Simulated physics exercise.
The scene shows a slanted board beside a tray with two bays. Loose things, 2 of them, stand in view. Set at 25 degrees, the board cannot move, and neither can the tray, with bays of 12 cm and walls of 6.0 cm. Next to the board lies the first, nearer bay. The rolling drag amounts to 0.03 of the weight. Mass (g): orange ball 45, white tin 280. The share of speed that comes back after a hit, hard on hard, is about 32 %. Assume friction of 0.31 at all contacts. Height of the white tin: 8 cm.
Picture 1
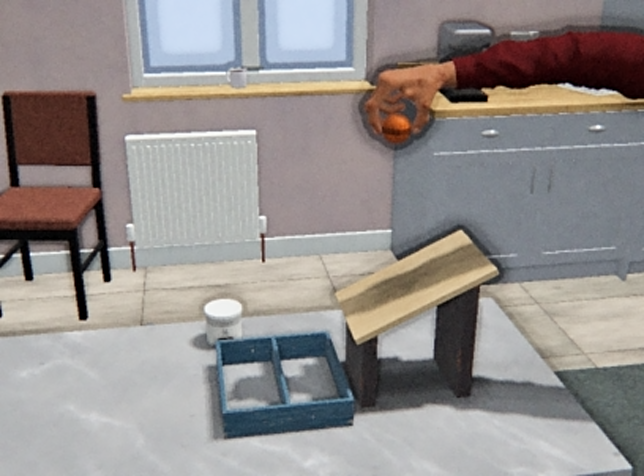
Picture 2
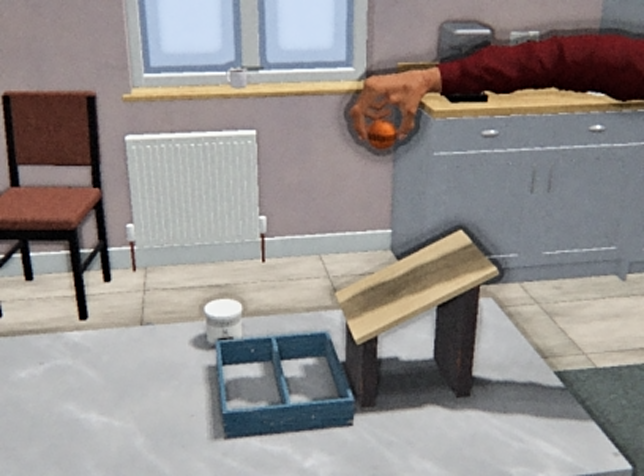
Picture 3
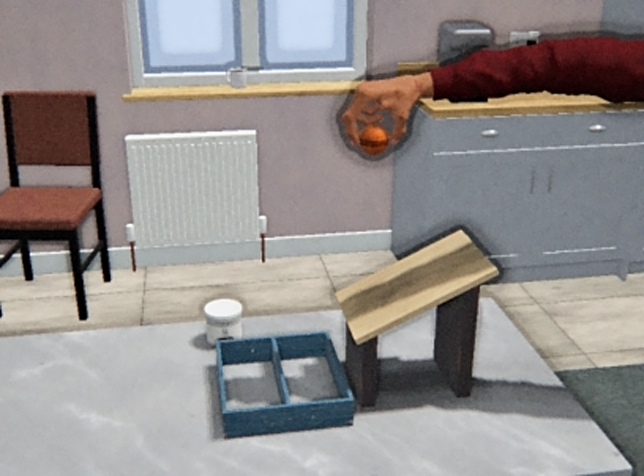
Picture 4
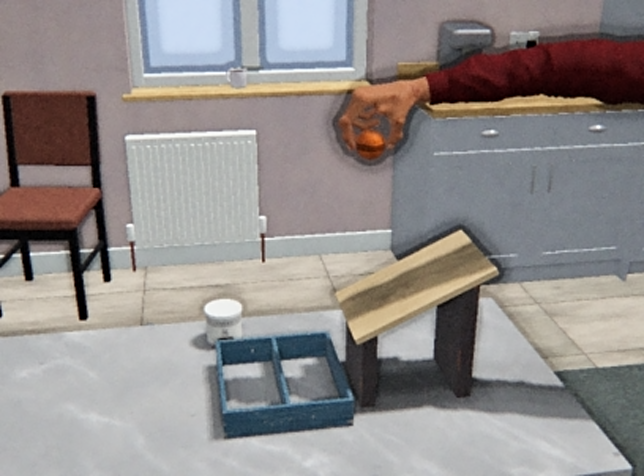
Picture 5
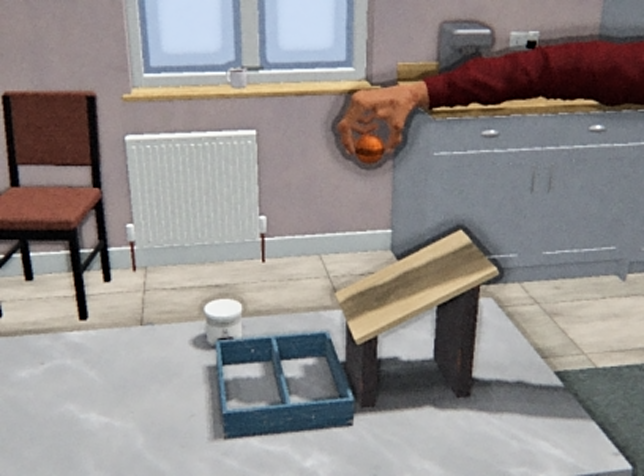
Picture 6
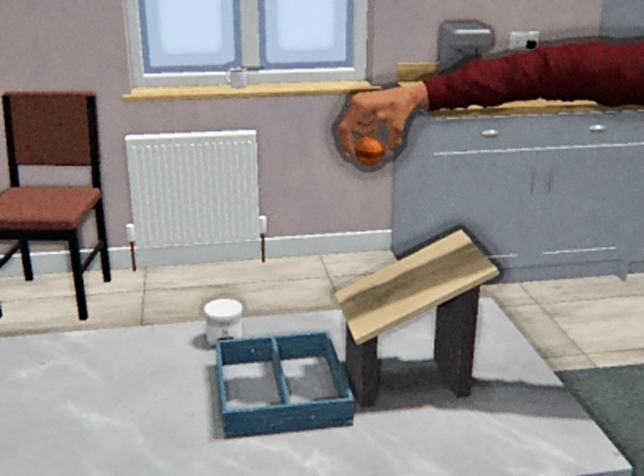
A hand moves an orange ball slightly left and down, then holds it above a slanted board.
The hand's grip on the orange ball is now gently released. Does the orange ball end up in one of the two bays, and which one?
Caught by the cell beyond the divider.
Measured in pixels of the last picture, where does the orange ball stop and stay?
You'll find it at about (262, 383).
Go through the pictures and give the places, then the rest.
In the first frame, 6 cm still to go; orange ball (397, 128); white tin (224, 324).
In the second frame, 4 cm still to go; orange ball (382, 134); white tin (224, 324).
In the third frame, 2 cm still to go; orange ball (374, 140); white tin (224, 324).
In the fourth frame, 1 cm still to go; orange ball (370, 144); white tin (224, 324).
In the fifth frame, poised above the slant; orange ball (370, 149); white tin (224, 324).
In the sixth frame, poised above the slant; orange ball (370, 151); white tin (224, 324).
Then, 0.40 s after the last picture, orange ball near (340, 293).
Then, 0.50 s after the last picture, orange ball near (295, 327).
At rest, it is in the farther bay; white tin in place, give or take 4 cm. Seen from the same camera at the end, orange ball near (262, 383).
